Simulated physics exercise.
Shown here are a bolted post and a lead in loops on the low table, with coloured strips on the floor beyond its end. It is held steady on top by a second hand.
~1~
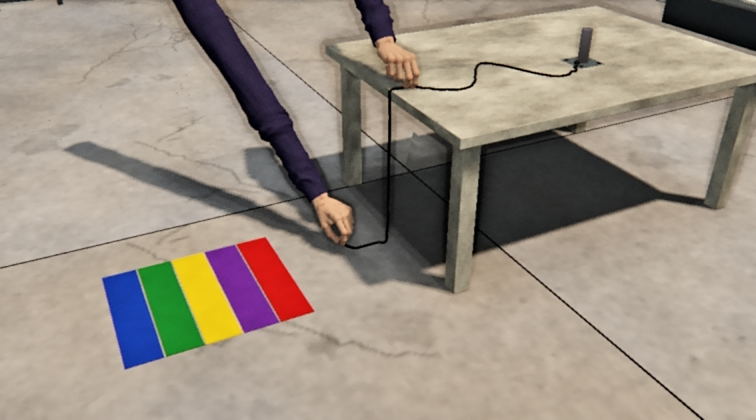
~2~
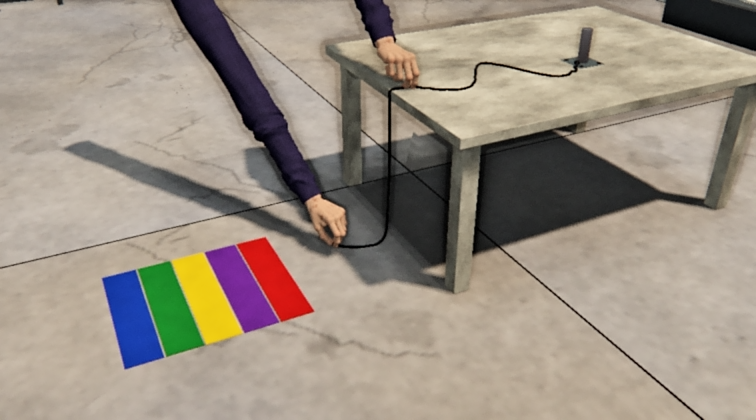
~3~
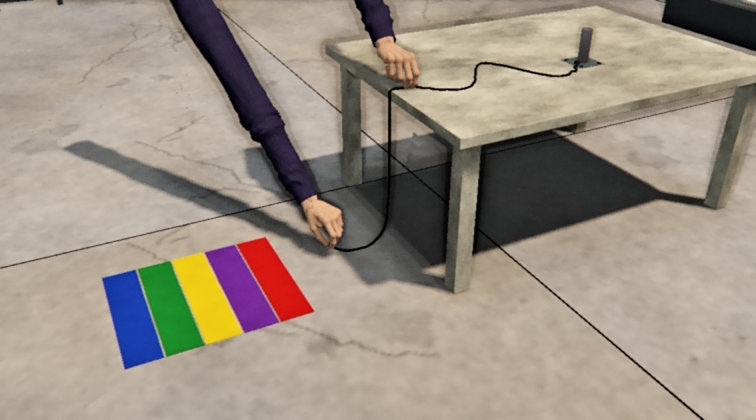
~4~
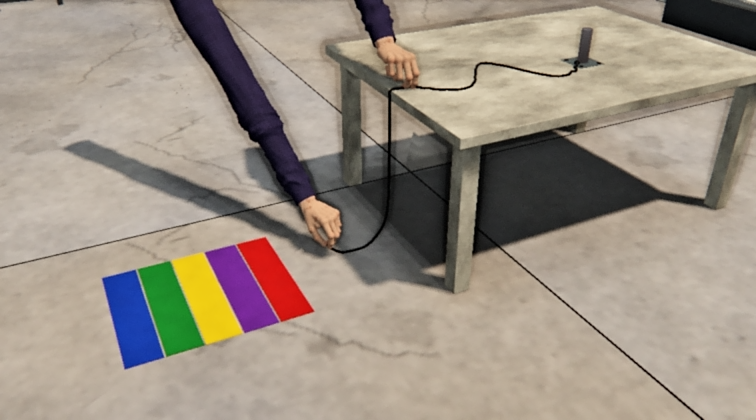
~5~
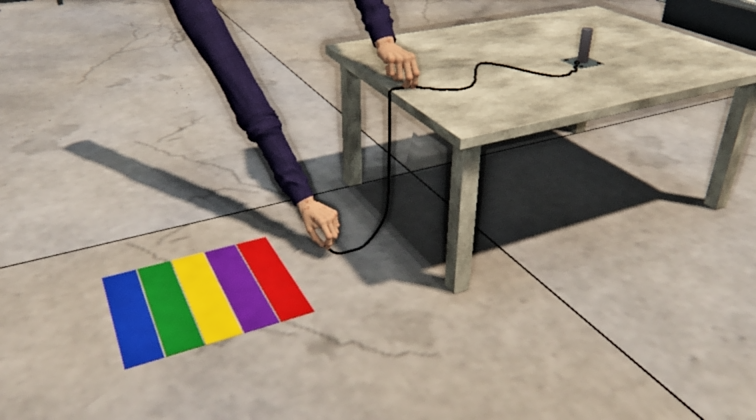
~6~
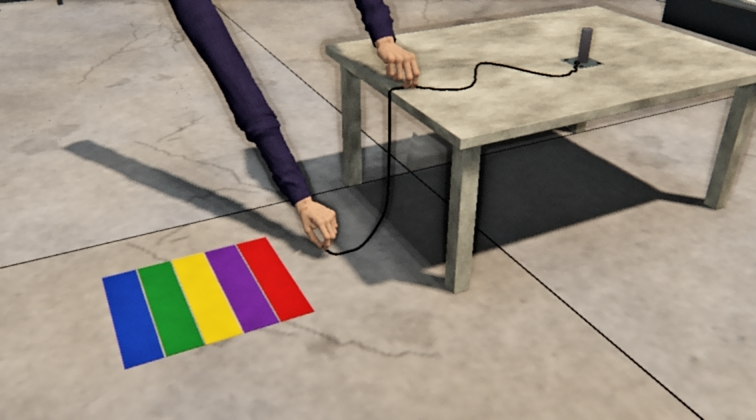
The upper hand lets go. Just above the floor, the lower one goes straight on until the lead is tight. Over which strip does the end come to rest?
Over the blue strip.
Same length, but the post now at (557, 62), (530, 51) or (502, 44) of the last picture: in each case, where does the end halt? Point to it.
Approximate pixels in order: (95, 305), (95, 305), (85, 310).
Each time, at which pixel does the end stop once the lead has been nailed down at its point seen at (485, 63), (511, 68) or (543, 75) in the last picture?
Going through the tries, I'd expect close to (195, 280), (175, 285) and lastly (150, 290).
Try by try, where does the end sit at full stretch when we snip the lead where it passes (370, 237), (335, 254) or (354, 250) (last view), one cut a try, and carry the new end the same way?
Approximate pixels, cut by cut: (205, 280); (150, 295); (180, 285).
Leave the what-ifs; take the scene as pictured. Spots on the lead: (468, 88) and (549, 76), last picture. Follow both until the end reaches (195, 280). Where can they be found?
(390, 99), then (521, 70).
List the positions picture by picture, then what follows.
The first frame shows end (340, 242); red (289, 301); purple (254, 311); yellow (217, 322); green (179, 333); blue (139, 345).
The second frame shows end (333, 244); lead through (570, 73) (501, 65) (474, 82) (407, 87) (390, 157) (387, 227).
The third frame shows end (329, 245).
The fourth frame shows end (327, 245); lead through (570, 73) (501, 65) (474, 82) (407, 87) (389, 157) (382, 226).
The fifth frame shows end (325, 246).
The sixth frame shows end (323, 246); lead through (570, 73) (501, 65) (474, 82) (407, 87) (389, 157) (377, 226).
A little later, end near (195, 280); over yellow.
Next, end near (152, 292); over green.
When it is tight, end near (126, 299); over blue. It gets as far as the blue strip.
